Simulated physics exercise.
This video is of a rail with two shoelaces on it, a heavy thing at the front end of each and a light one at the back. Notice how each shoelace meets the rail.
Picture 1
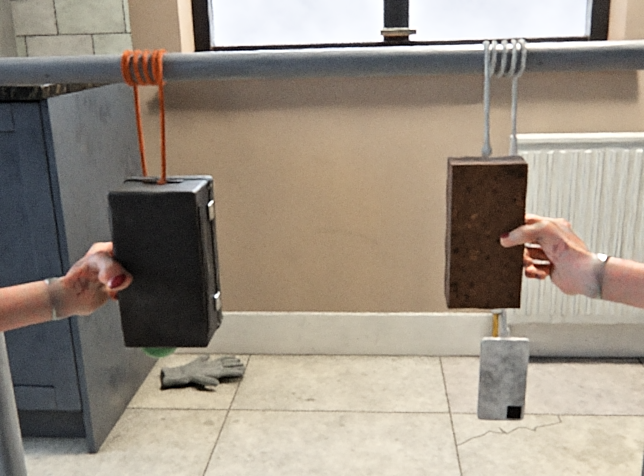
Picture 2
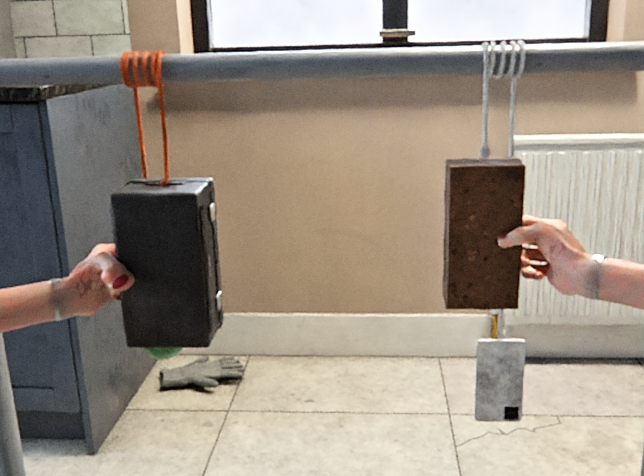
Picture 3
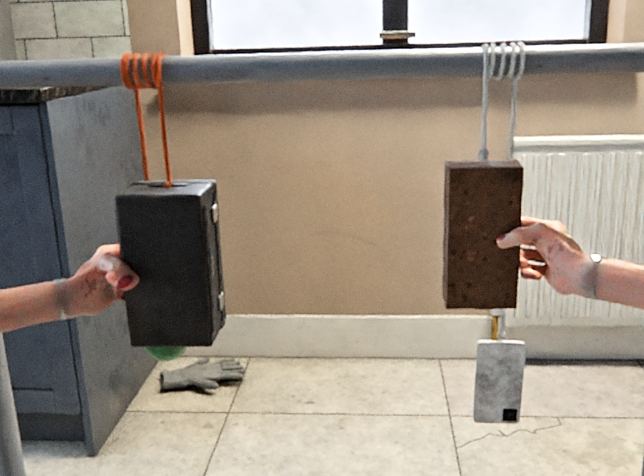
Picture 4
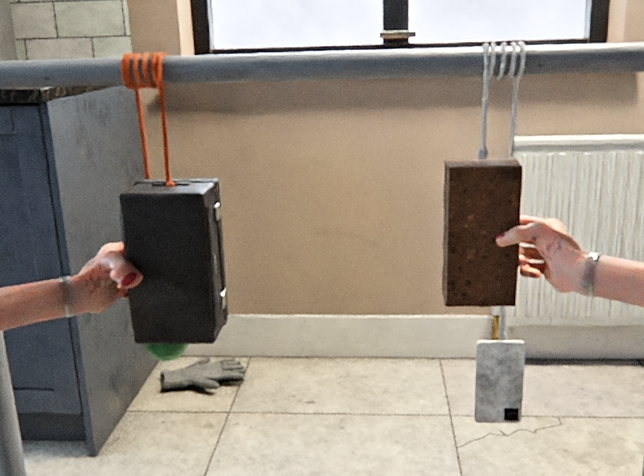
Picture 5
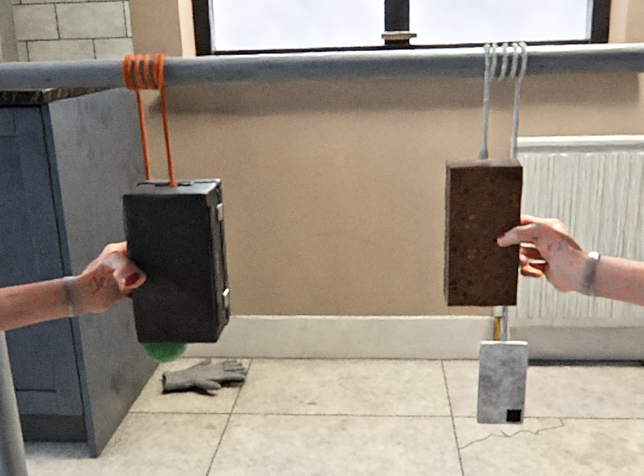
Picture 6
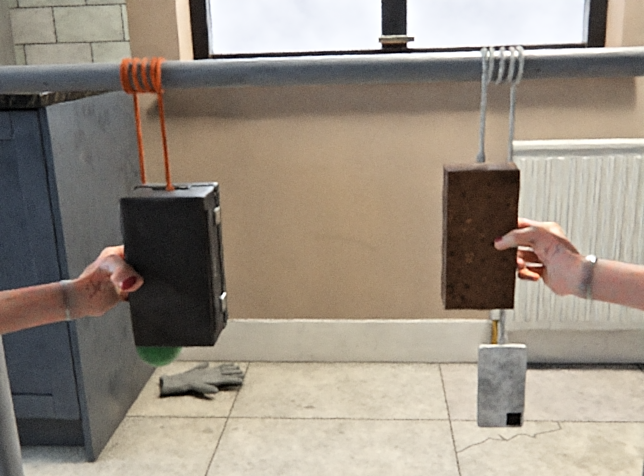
Black case held by a hand shifting slightly on an orange shoelace wound round a rail, brick held nearly still at right.
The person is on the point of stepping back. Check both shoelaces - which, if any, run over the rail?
The black case is left hanging; the brick is left hanging.
Then, 0.44 s past the final frame, black case still up near (177, 277); brick still up near (480, 235).
Then, 0.82 s past the final frame, black case still up near (175, 281); brick still up near (480, 235).
When it is over, black case still up near (174, 278); brick still up near (480, 235). The black case keeps its height and the brick stays hanging.
